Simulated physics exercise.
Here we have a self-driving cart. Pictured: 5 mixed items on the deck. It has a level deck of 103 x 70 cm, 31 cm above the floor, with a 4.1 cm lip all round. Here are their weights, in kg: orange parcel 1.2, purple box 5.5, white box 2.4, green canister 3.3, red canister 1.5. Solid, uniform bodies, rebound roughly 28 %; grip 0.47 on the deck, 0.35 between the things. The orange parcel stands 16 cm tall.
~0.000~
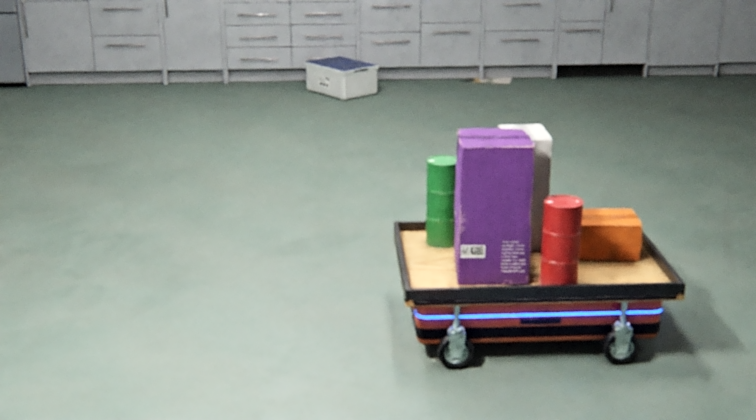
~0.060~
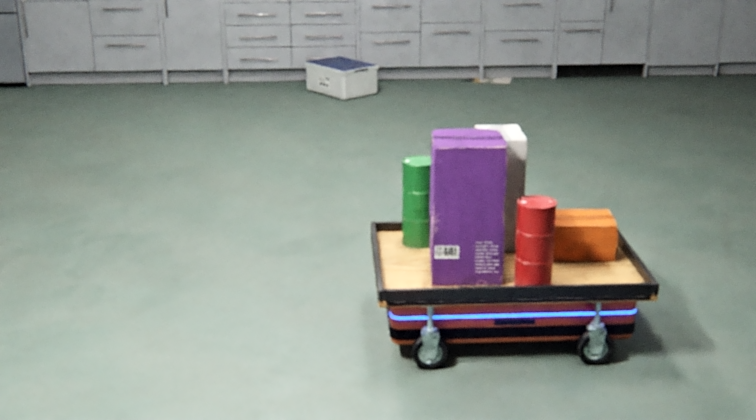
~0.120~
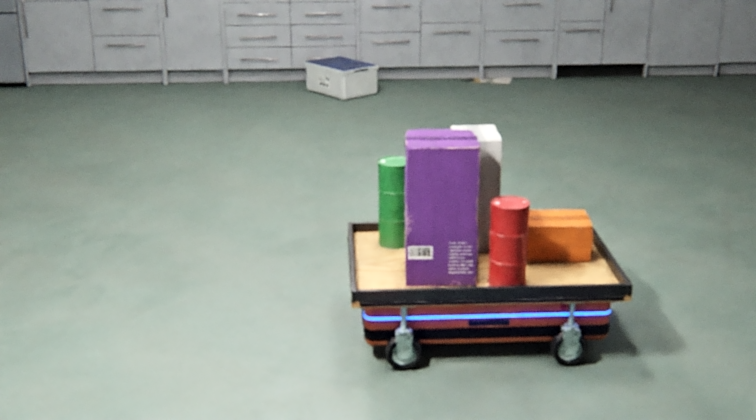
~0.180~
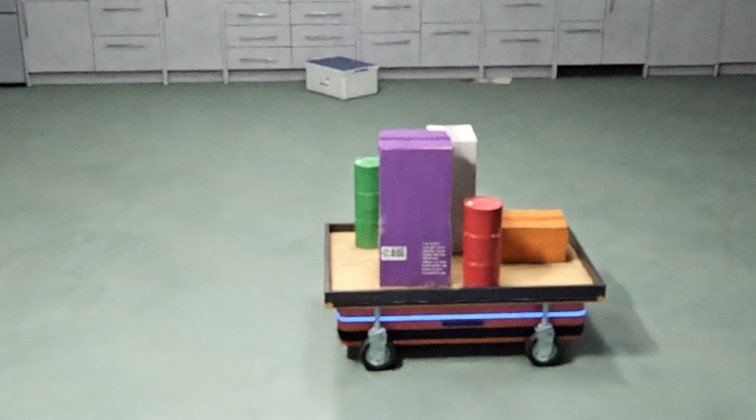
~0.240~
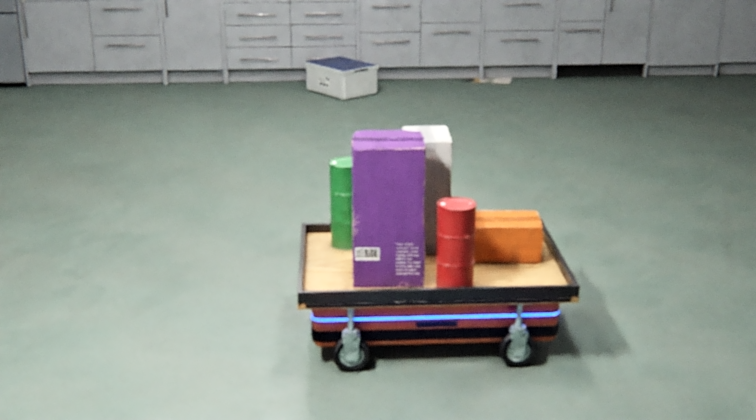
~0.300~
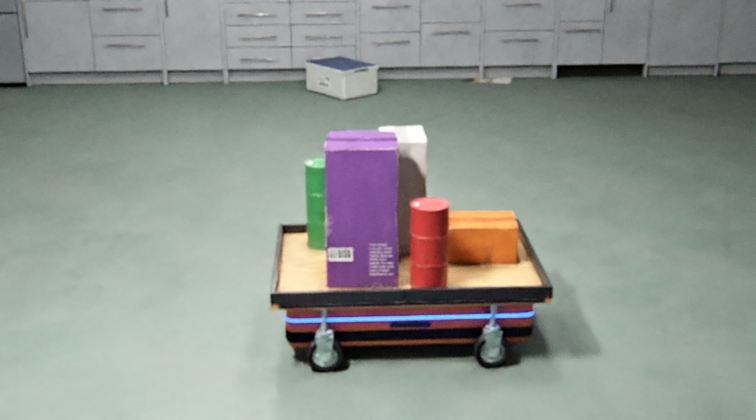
On a grey-green floor before pale cabinets, a cart carrying purple, white and orange boxes and two canisters rolls steadily left.
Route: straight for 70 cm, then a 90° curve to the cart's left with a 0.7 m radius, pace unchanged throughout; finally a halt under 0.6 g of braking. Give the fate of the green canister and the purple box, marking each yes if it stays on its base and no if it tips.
Green canister: No, purple box: No.
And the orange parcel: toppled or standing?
Here's what happens: The orange parcel never goes down.
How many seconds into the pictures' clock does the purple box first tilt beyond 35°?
Answer: About 1.1 s.
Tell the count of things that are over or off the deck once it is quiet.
All told, 4.
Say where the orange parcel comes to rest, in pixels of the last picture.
At about (173, 396).
After 0.80 s, cart has run 136 cm, turned 42°; green canister now off the deck; purple box 8° off upright near (146, 242); red canister 34° off upright.
After 1.20 s, cart has run 204 cm, turned 90°; white box now off the deck; purple box 41° off upright near (45, 351); red canister on its side.
After 1.70 s, cart has run 235 cm, turned 90°, stopped; purple box now off the deck; red canister on its side; orange parcel moved 7 cm.
In the end (2.6 s), off the deck and tipped over, purple box, white box and green canister; toppled on the deck, red canister; the last one under 10 cm from the start.
